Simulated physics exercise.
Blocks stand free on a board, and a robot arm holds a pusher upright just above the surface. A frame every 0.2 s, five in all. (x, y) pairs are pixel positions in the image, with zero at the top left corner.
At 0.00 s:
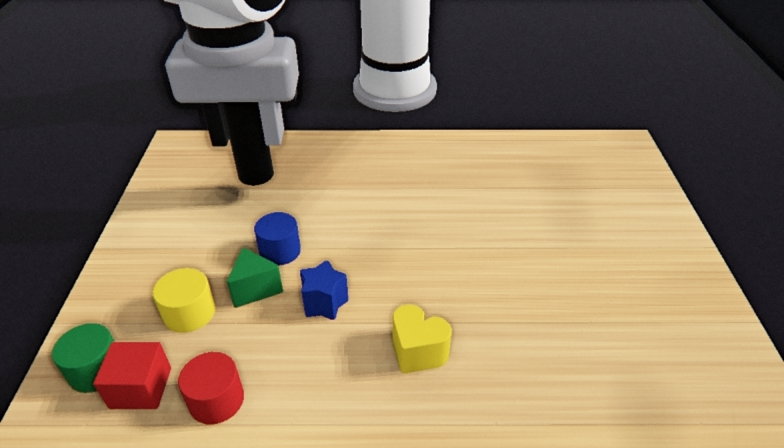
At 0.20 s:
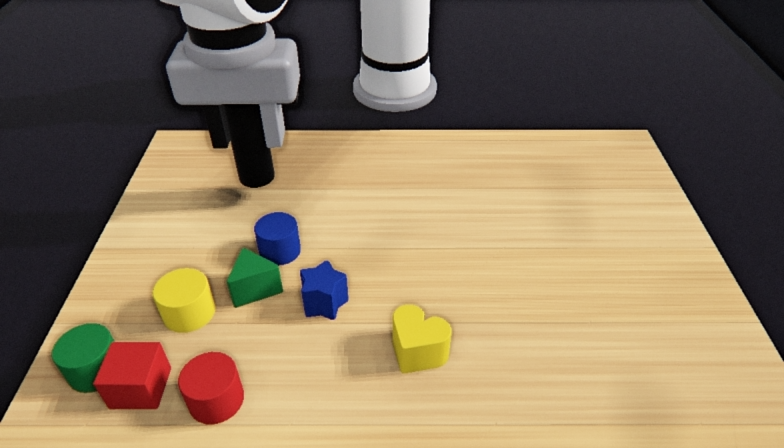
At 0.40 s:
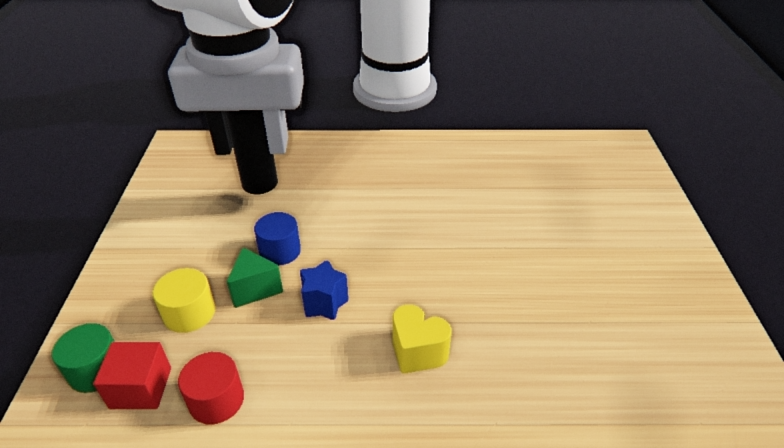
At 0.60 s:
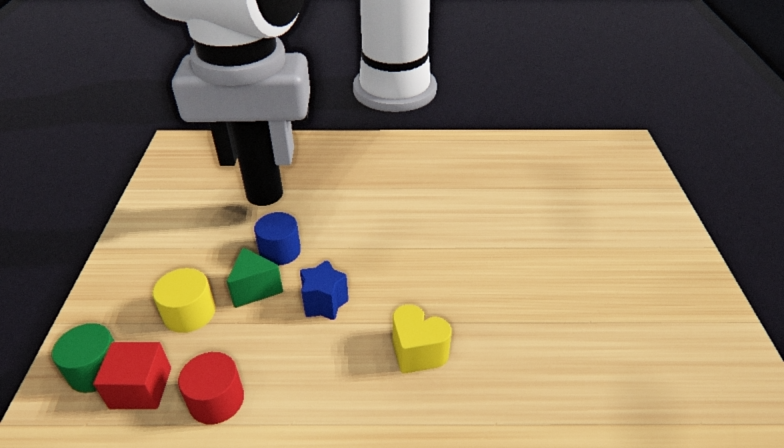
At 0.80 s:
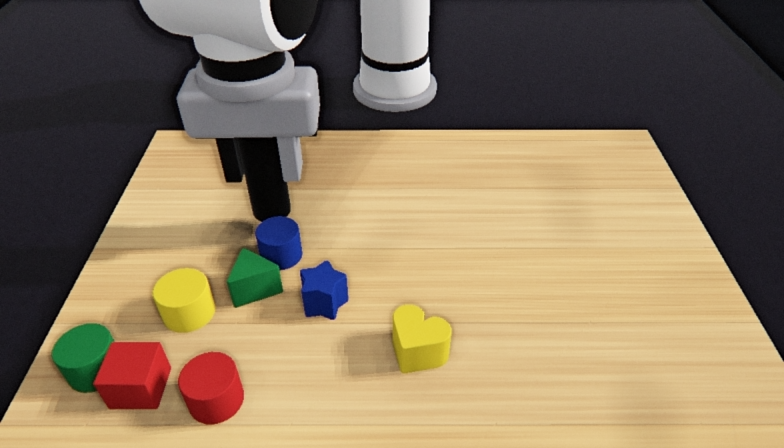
A pale wooden board lies against a dark surround, seen from above and in front by a still camera. A robot arm holds a black pusher upright near the upper left, above a blue disc, green three-sided block and blue star, with a yellow heart rightward and yellow, green and red blocks lower left. The pusher, still at first, slides slightly toward the viewer and right, nudging the blue disc slightly.
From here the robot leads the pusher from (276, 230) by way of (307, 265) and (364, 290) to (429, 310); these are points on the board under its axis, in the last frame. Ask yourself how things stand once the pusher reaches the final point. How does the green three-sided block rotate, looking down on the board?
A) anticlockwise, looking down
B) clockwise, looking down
I'll go with B - clockwise, looking down.
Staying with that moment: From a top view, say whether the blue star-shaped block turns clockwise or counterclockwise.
Bird's-eye view: Counterclockwise.
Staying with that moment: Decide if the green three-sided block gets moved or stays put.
The answer is that it is displaced.
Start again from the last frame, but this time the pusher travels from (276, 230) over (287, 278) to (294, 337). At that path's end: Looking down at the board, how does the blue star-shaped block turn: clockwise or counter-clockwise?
Overhead view: Anti-clockwise.
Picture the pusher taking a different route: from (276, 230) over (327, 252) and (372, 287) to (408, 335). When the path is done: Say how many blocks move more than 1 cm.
The number of blocks that move over 1 cm is two.
What follows on the original path. One third of the way, pusher at (305, 247); green three-sided block at (250, 273), turned 35° clockwise; blue disc at (293, 271); blue star-shaped block at (326, 288), turned 30° anticlockwise.
Two thirds of the way, pusher at (364, 271); green three-sided block at (250, 273), turned 35° clockwise; blue disc at (296, 278); blue star-shaped block at (331, 295), turned 30° anticlockwise.
At the end, pusher at (430, 292); green three-sided block at (250, 273), turned 35° clockwise; blue disc at (296, 278); blue star-shaped block at (331, 295), turned 30° anticlockwise; yellow heart block in place.
